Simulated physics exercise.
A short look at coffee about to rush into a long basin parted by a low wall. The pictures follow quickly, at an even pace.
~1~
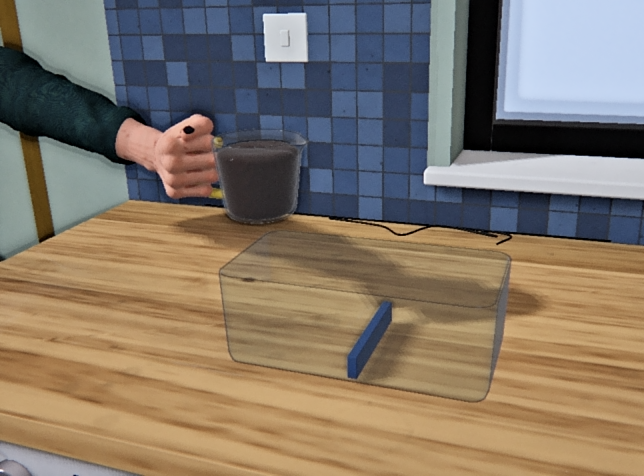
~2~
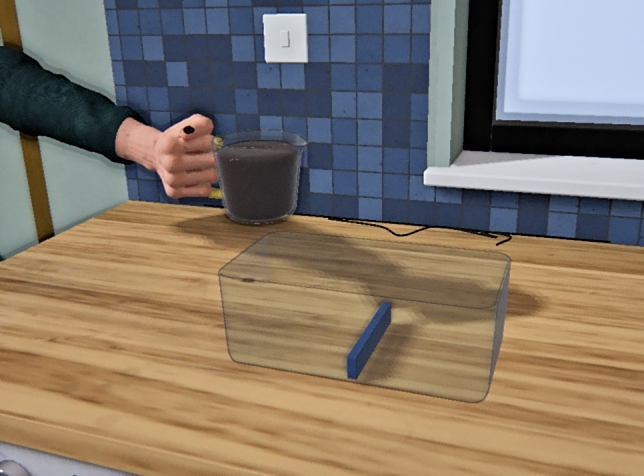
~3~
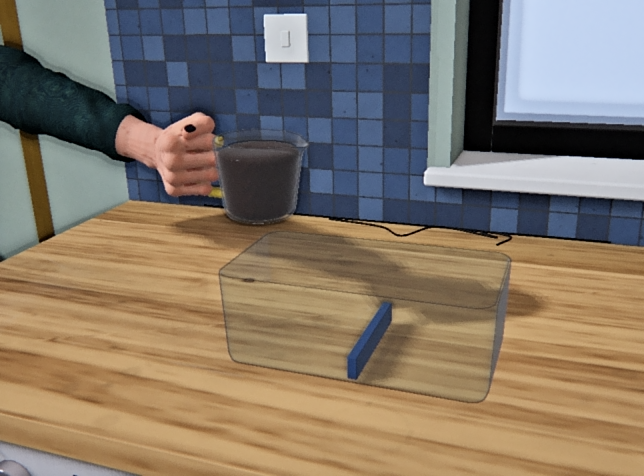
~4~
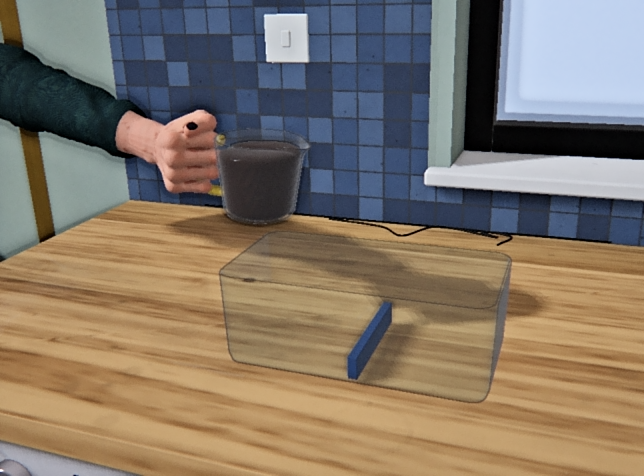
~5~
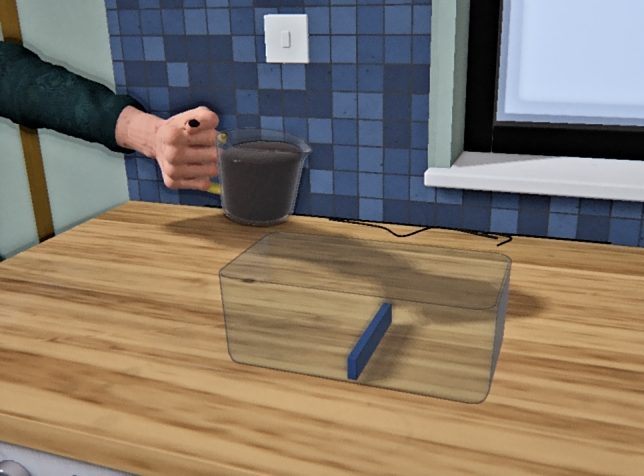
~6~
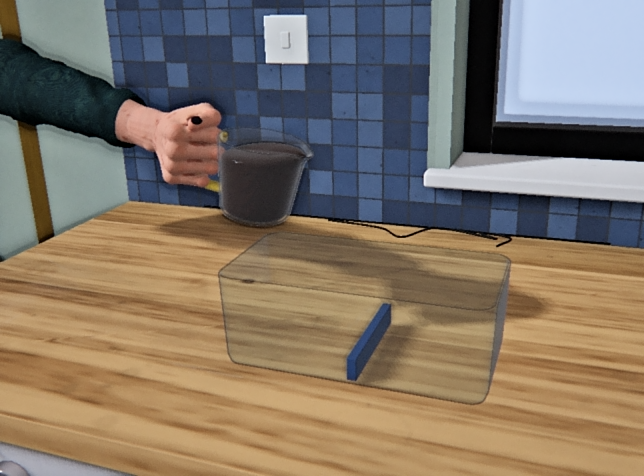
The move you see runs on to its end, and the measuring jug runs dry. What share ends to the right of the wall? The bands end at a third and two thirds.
It comes to less than a third.
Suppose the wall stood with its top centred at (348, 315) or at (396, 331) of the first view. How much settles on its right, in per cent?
Near 65 % and 10 %.
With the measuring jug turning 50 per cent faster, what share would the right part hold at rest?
Near 20 %.
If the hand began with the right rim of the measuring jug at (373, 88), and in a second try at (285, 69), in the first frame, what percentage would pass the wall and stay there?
Roughly 90 per cent, and 20 per cent.
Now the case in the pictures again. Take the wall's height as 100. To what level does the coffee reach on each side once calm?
Left: 50 %. Right: 20 %.
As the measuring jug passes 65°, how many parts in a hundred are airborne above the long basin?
Roughly 20 in a hundred.
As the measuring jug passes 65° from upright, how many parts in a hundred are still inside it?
Some 70 per cent.
A moment on, the tilt is 65° and 68 per cent is still to pour, 10 is left of the wall and 4 right of it.
Next, the tilt is 101° and 11 per cent is still to pour, 59 is left of the wall and 23 right of it.
Then the tilt is 111° and 0 per cent is still to pour, 73 is left of the wall and 26 right of it.
Later the tilt is 111° and 0 per cent is still to pour, 73 is left of the wall and 26 right of it.
In the end 73 per cent lies left of the wall, 26 right of it and 1 outside.
